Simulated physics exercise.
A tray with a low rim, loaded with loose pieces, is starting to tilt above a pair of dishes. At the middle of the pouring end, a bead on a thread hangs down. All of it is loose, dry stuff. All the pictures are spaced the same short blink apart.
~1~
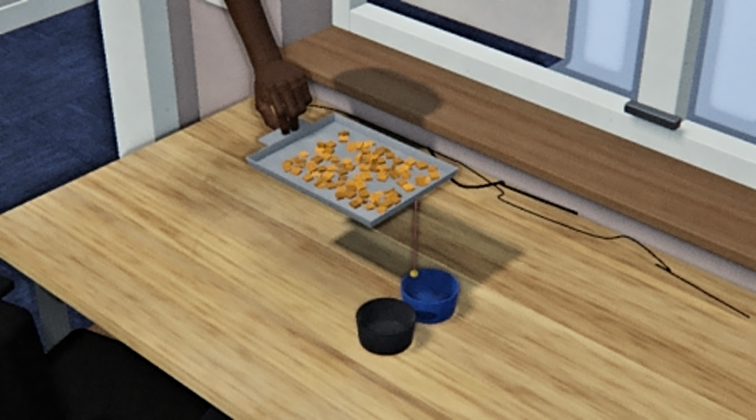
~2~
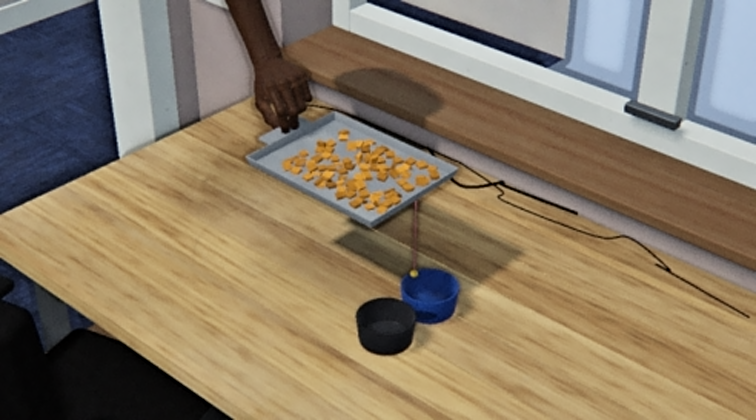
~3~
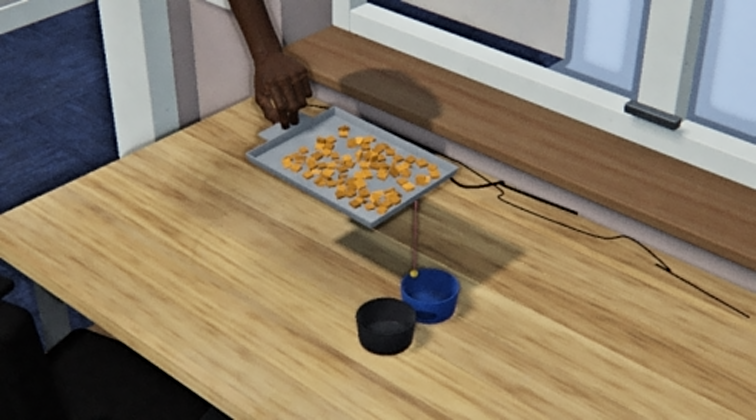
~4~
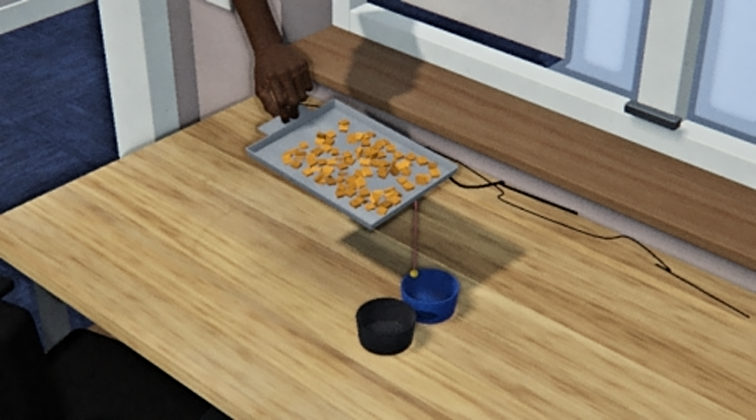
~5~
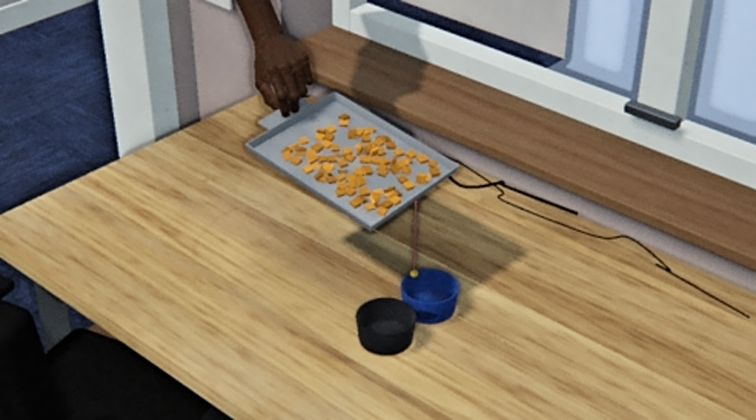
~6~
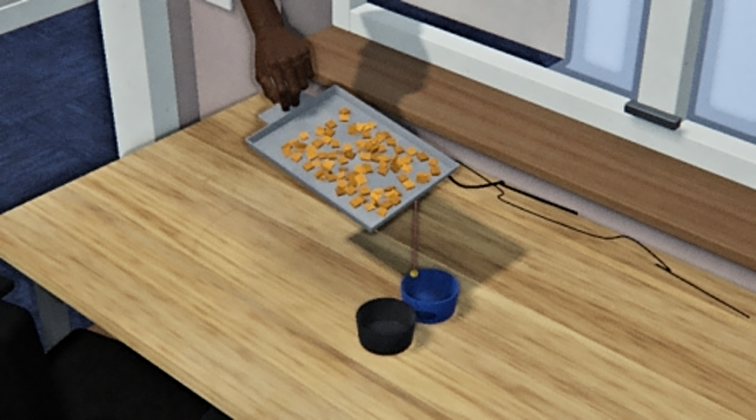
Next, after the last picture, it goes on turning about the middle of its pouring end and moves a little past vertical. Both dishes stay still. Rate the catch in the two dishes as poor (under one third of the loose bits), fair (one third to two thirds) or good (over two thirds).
Good.
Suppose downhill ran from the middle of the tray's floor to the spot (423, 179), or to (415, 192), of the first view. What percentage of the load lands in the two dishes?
Case one 20 %; case two 20 %.
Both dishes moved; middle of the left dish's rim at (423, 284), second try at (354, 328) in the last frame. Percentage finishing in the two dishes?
About 0 per cent, then about 60 per cent.
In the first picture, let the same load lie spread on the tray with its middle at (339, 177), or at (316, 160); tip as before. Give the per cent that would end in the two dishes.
First 90 %, then 80 %.
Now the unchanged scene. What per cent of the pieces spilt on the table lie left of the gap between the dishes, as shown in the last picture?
50 per cent, roughly.
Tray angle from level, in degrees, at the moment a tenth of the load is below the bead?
Approx. 80° from level.
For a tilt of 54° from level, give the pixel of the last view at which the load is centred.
I'd mark the middle close to (375, 181).
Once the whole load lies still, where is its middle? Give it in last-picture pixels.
Resting centre, last picture - approx. (385, 333).
Soon after the last picture, tray tipped steeply; all on the tray.
A little later, tray tipped right over; about two thirds on the tray; a small part in the left dish; a stray few outside both; a small part in the air.
Later still, tray tipped past a quarter turn; most in the left dish; a small part in the right dish; about a quarter outside both.
At rest, tray tipped past a quarter turn; most in the left dish; a small part in the right dish; about a quarter outside both.
